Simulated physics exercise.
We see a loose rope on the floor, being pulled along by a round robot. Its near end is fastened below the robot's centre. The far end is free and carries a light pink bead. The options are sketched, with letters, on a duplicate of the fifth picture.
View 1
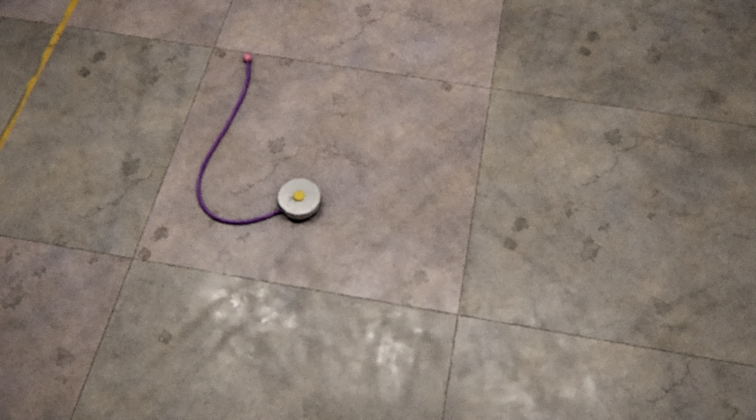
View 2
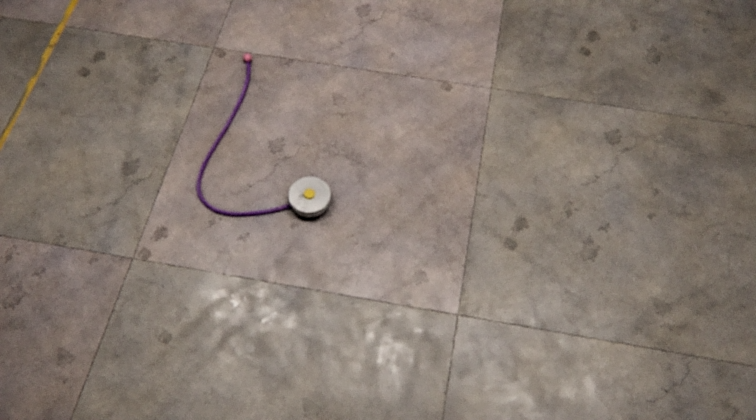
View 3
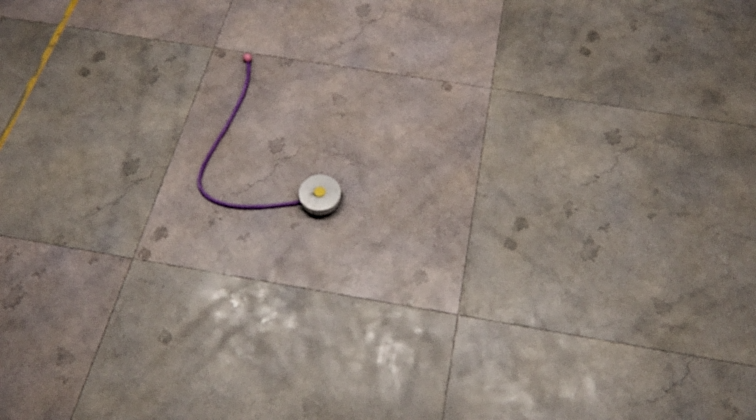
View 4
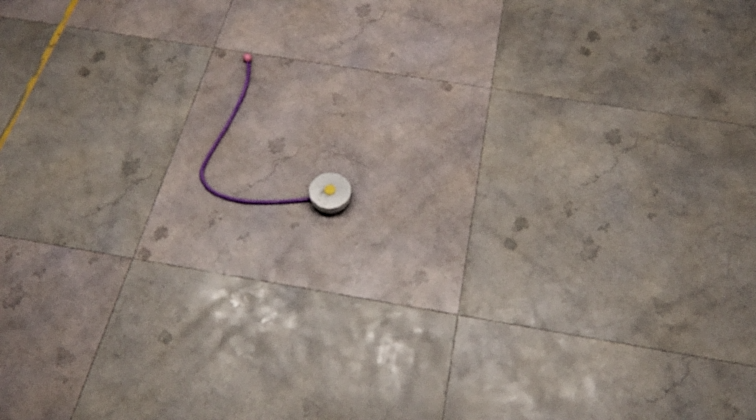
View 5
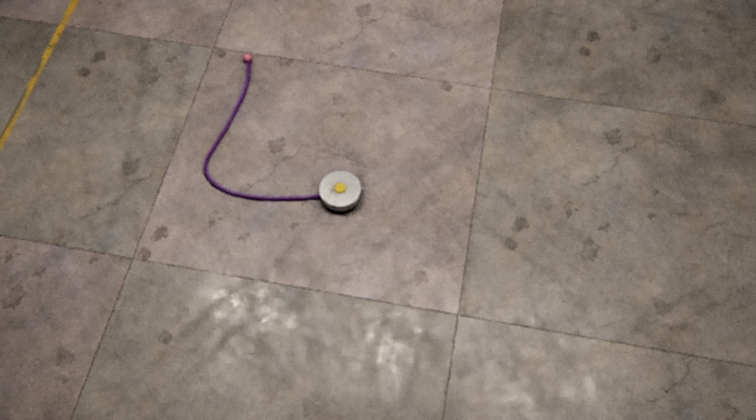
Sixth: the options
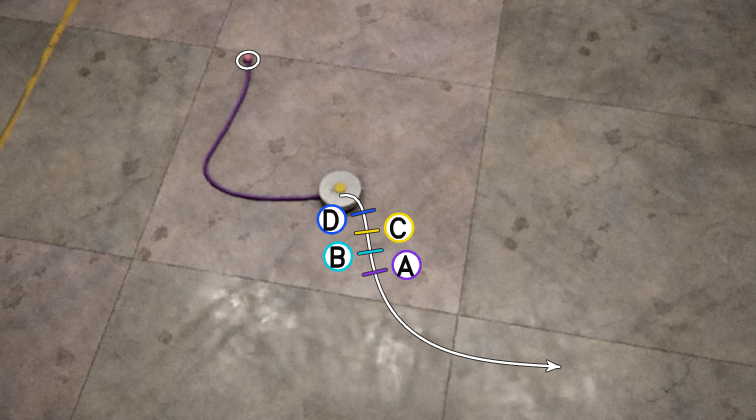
A round grey robot slides slowly right, drawing the near part of a purple rope along.
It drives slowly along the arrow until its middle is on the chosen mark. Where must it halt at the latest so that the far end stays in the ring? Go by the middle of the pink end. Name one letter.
Up to mark A.
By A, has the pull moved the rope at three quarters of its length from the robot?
Yes.
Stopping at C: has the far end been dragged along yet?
No.
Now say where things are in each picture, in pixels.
The first picture shows robot (300, 200); free end (247, 58).
The second picture shows robot (310, 198); free end (247, 58).
The third picture shows robot (320, 196); free end (247, 58).
The fourth picture shows robot (330, 194); free end (247, 58).
The fifth picture shows robot (340, 192); free end (247, 58).
On the marked copy, A at (375, 272); B at (370, 252); C at (367, 232); D at (363, 212); the ring at (248, 60); the route from (341, 196) via (401, 322) to (559, 367).
With A. Early on, robot (364, 210), middle of the rope (224, 168), free end (247, 58).
Further on, robot (369, 241), middle of the rope (248, 166), free end (247, 58).
At the end, robot (375, 269), middle of the rope (276, 169), free end (248, 61); the free end is still in its ring.
As for the rest, B is safe but short; C is safe but short; D is safe but short.
